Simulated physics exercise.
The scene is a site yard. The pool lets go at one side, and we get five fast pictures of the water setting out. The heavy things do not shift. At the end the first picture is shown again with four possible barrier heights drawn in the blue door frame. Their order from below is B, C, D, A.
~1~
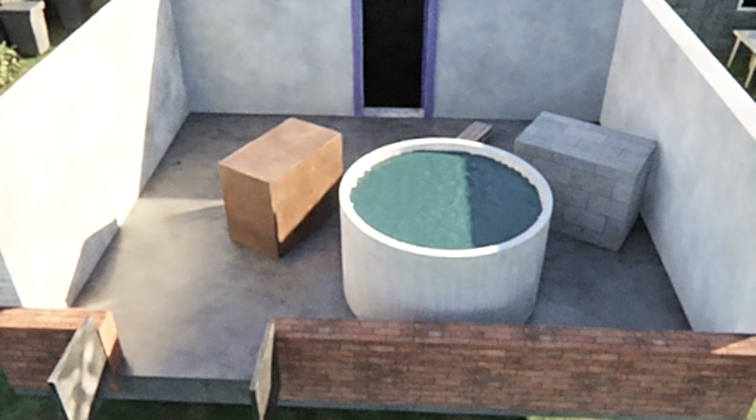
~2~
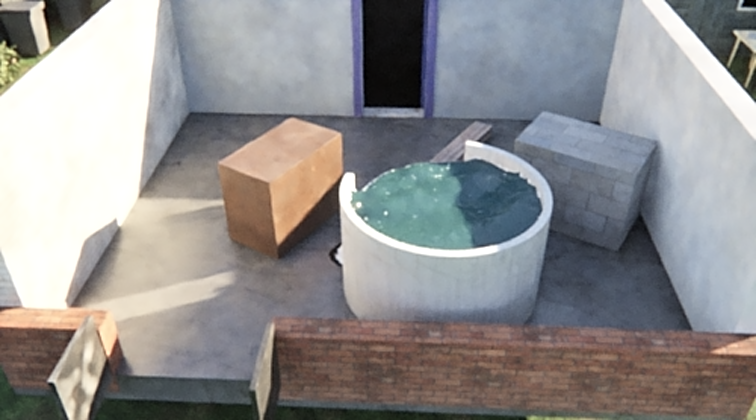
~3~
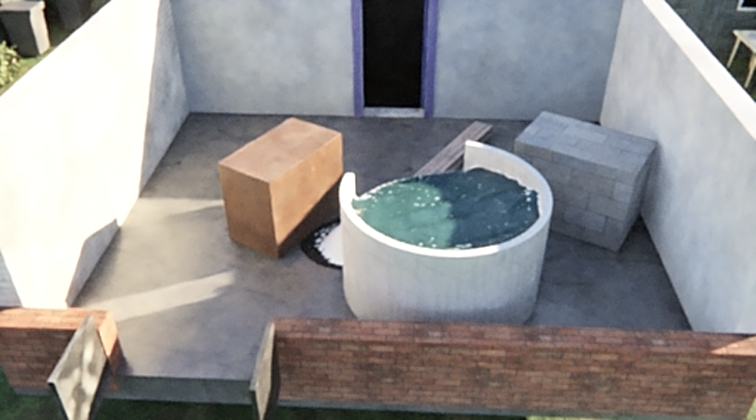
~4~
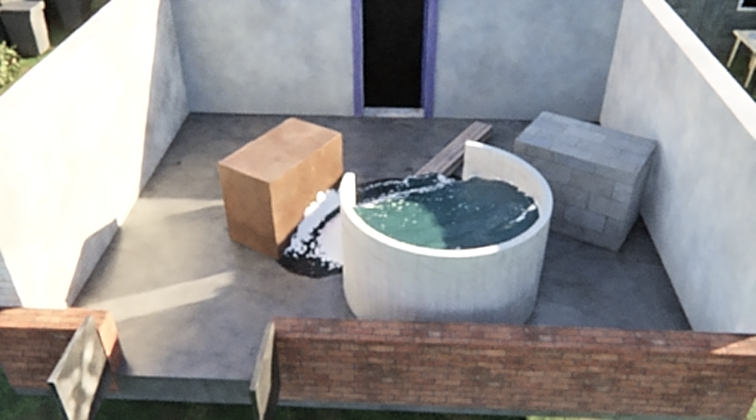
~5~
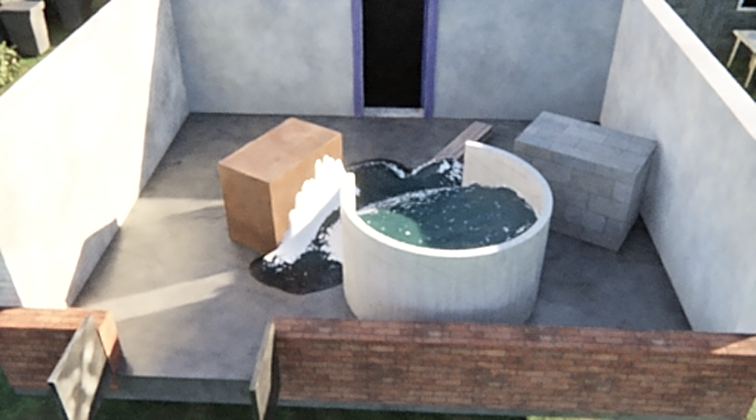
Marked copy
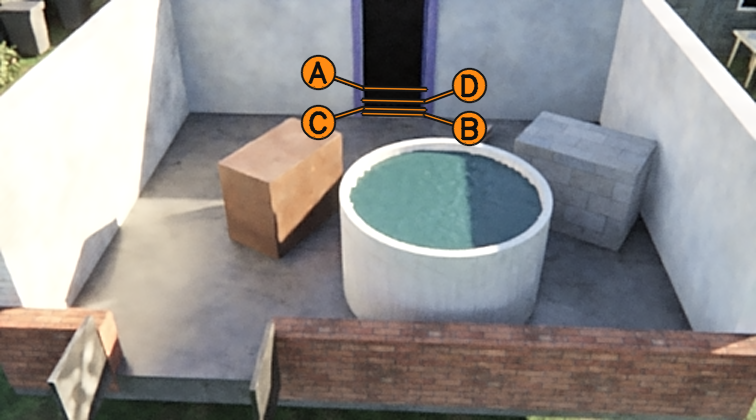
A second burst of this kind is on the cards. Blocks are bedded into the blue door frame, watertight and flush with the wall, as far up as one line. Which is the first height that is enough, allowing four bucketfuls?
The limit is A.
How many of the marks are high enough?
One.
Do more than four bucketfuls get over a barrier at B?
Yes, that goes wrong.
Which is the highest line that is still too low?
The answer is D.
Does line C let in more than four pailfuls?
Yes, that goes wrong.
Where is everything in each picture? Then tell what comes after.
Water in the pool at rest, its middle at (445, 197); foot of the blue doorway at (393, 117); open gate at (190, 308), in the first picture.
Front seen at (338, 258), 2 % of the ground wet, in the second picture.
Front seen at (312, 250), 5 % of the ground wet, in the third picture.
Front seen at (288, 250), 9 % of the ground wet, in the fourth picture.
Front seen at (261, 269), 15 % of the ground wet, in the fifth picture.
On the marked copy, A at (394, 88); B at (393, 114); C at (393, 109); D at (394, 100); from the bottom up B, C, D, A.
If A is chosen, a bucket or two gets in.
If B is chosen, dozens of bucketfuls pour in.
If C is chosen, dozens of bucketfuls pour in.
If D is chosen, about 13 bucketfuls get in.
